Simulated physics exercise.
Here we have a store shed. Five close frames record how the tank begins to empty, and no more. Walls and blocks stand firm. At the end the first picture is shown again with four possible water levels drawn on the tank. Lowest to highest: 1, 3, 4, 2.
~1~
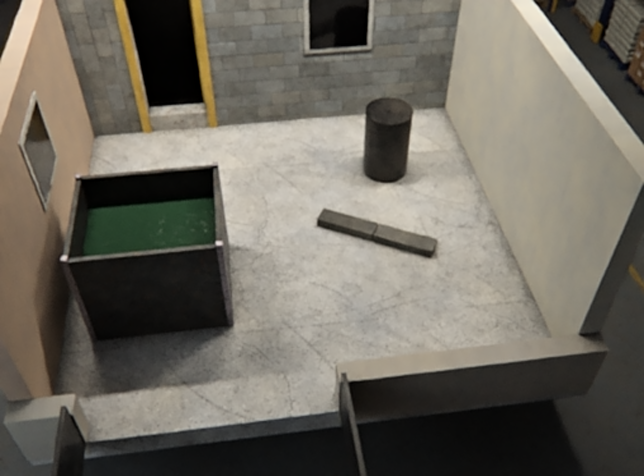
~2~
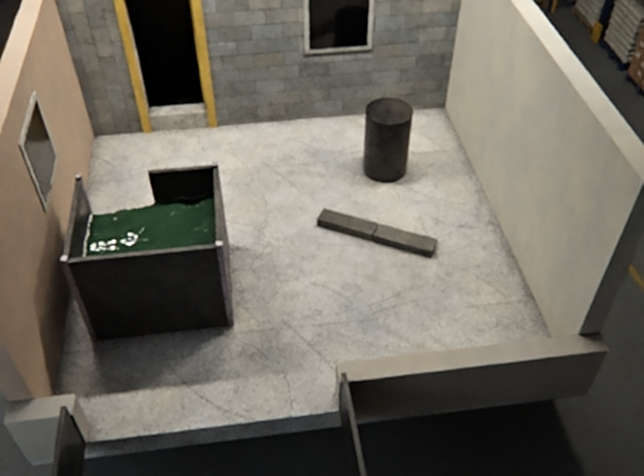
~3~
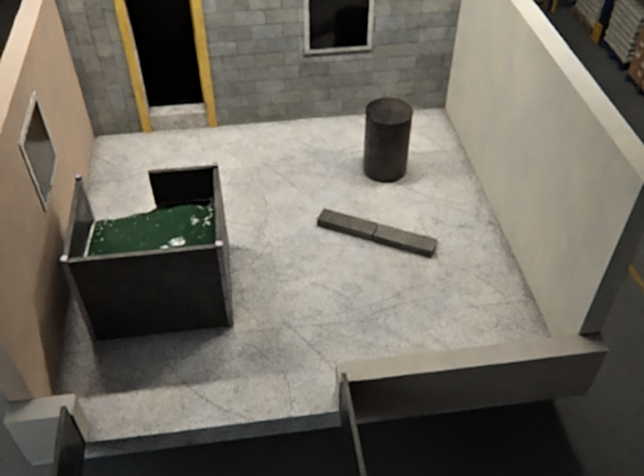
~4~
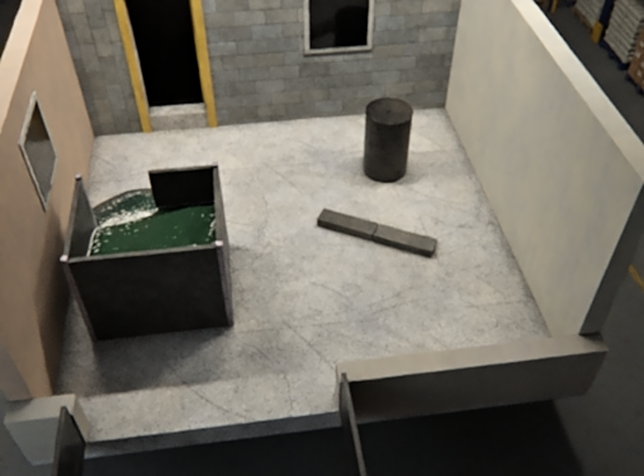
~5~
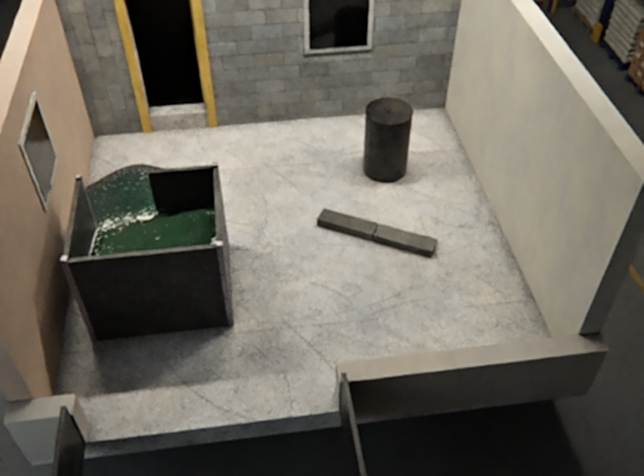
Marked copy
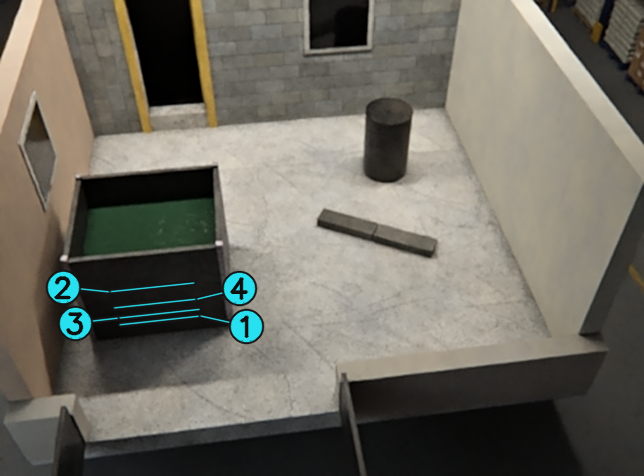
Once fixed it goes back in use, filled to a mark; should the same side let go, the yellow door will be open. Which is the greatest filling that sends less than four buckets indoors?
It is 2.
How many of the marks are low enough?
All four.
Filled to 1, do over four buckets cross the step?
No, that is safe.
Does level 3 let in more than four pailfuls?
No.
In cyan, 1 at (160, 320); 2 at (151, 287); 3 at (158, 313); 4 at (156, 303); from the bottom up 1, 3, 4, 2.
For level 1, nothing gets over.
For level 2, a bucket or two gets in.
For level 3, nothing gets over.
For level 4, nothing gets over.
